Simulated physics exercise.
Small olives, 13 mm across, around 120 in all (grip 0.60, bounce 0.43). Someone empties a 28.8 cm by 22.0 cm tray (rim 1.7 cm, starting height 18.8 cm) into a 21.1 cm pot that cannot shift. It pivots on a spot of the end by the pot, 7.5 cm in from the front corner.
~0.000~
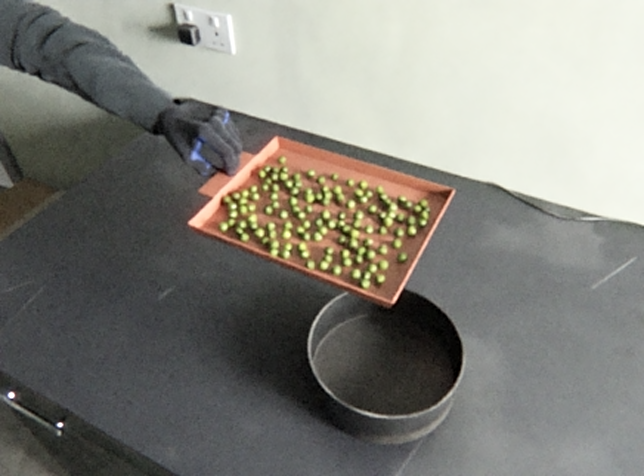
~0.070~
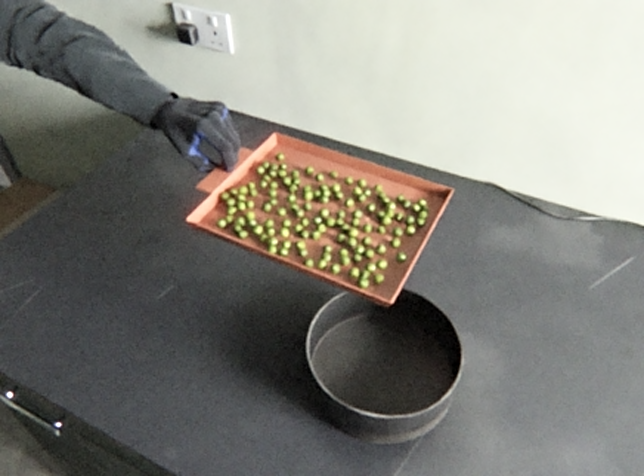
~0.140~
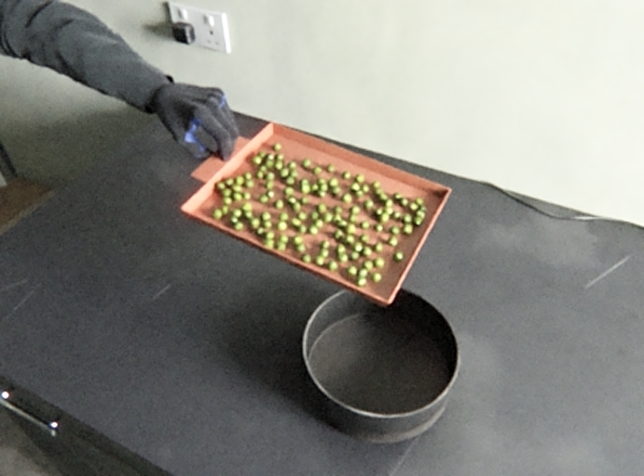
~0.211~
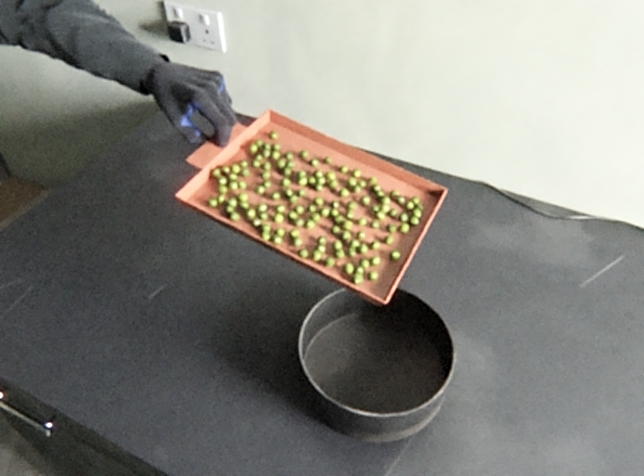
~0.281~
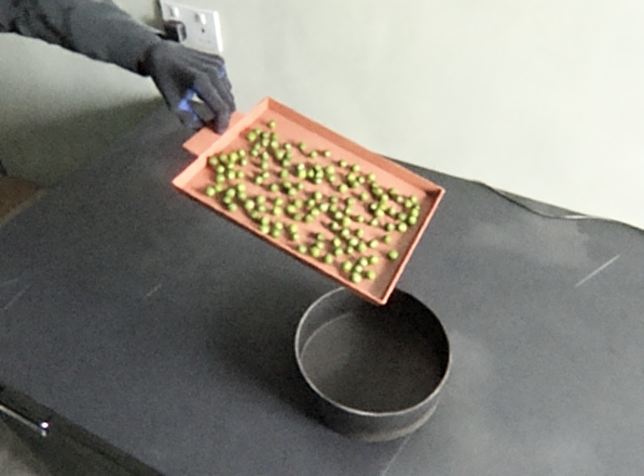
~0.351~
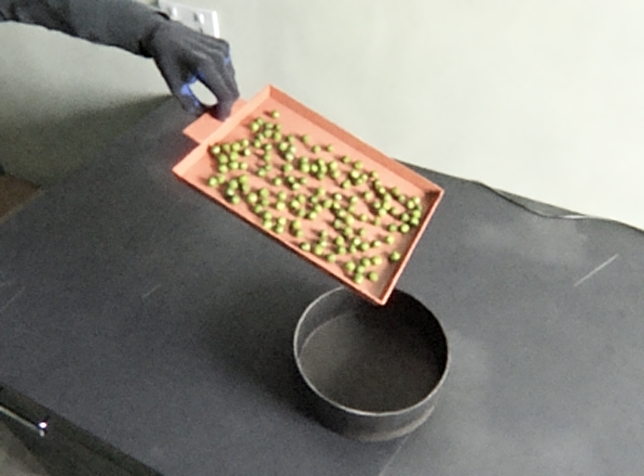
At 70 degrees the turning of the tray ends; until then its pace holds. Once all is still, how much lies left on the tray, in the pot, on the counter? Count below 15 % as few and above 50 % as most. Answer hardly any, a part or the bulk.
Tray: The bulk, pot: Hardly any, counter: Hardly any.
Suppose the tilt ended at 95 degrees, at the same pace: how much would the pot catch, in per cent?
Then about 45 per cent.
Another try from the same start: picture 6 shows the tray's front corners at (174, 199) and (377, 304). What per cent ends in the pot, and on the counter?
Pot 0, counter 0.
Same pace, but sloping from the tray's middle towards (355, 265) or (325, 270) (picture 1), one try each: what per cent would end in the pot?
About 5 and 0 per cent.
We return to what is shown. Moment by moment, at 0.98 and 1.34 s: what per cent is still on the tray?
About 95, 90.
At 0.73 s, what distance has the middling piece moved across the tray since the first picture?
Roughly 10 cm.
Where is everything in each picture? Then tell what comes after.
The first frame shows tray tilt 0 degrees, front corners at (193, 222) and (391, 299); middle of the pieces at (325, 215); pot at (386, 345).
The second frame shows tray tilt 1 degrees, front corners at (191, 218) and (390, 298); middle of the pieces at (324, 213).
The third frame shows tray tilt 5 degrees, front corners at (186, 208) and (387, 298), lowest corner right back; middle of the pieces at (321, 207).
The fourth frame shows tray tilt 10 degrees, front corners at (181, 195) and (384, 298), lowest corner right back; middle of the pieces at (318, 201).
The fifth frame shows tray tilt 14 degrees, front corners at (178, 182) and (381, 298), lowest corner right back; middle of the pieces at (317, 195).
The sixth frame shows tray tilt 19 degrees, front corners at (178, 169) and (381, 298), lowest corner right back; middle of the pieces at (320, 191); pot at (372, 342). Its pace works out near 65 degrees a second.
Then, at 0.73 s, tilt 44 degrees; the tray holds 100 %, the pot 0 %.
After 0.98 s, tilt 60 degrees; the tray holds 95 %, the pot 0 %.
After 1.34 s, tilt 70 degrees; the tray holds 90 %, the pot 0 %.
In the end, at 1.7 s, tray 90 %, pot 0 %, counter 10 %.
